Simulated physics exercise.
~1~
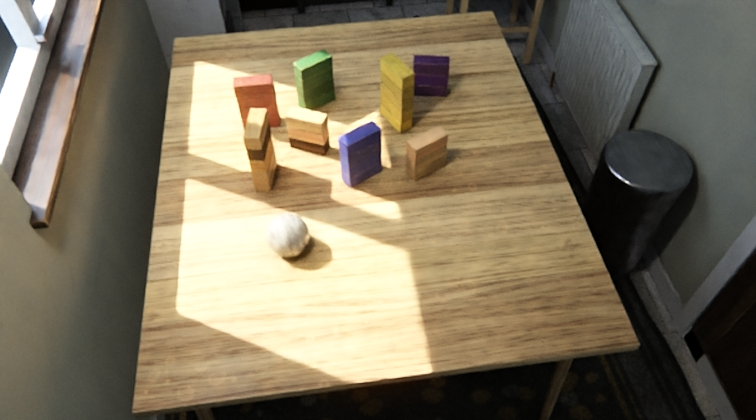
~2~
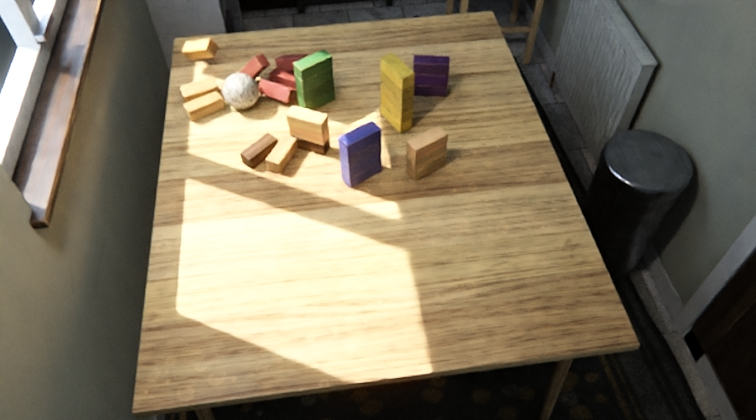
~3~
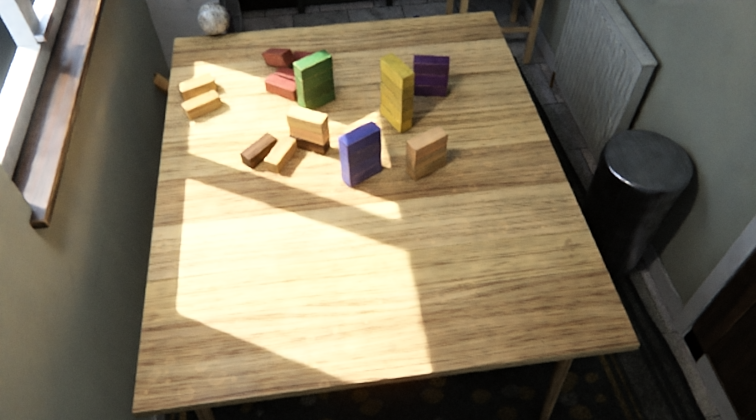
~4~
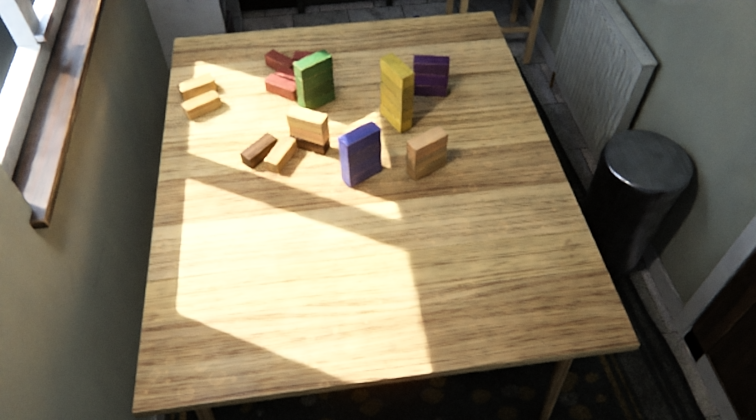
On a wooden table dotted with small block towers, a pale stone ball rolled away from the viewer, knocking down the wooden-coloured and red stacks on the left, then left over the far edge, while the green, blue, yellow and purple towers stayed standing.
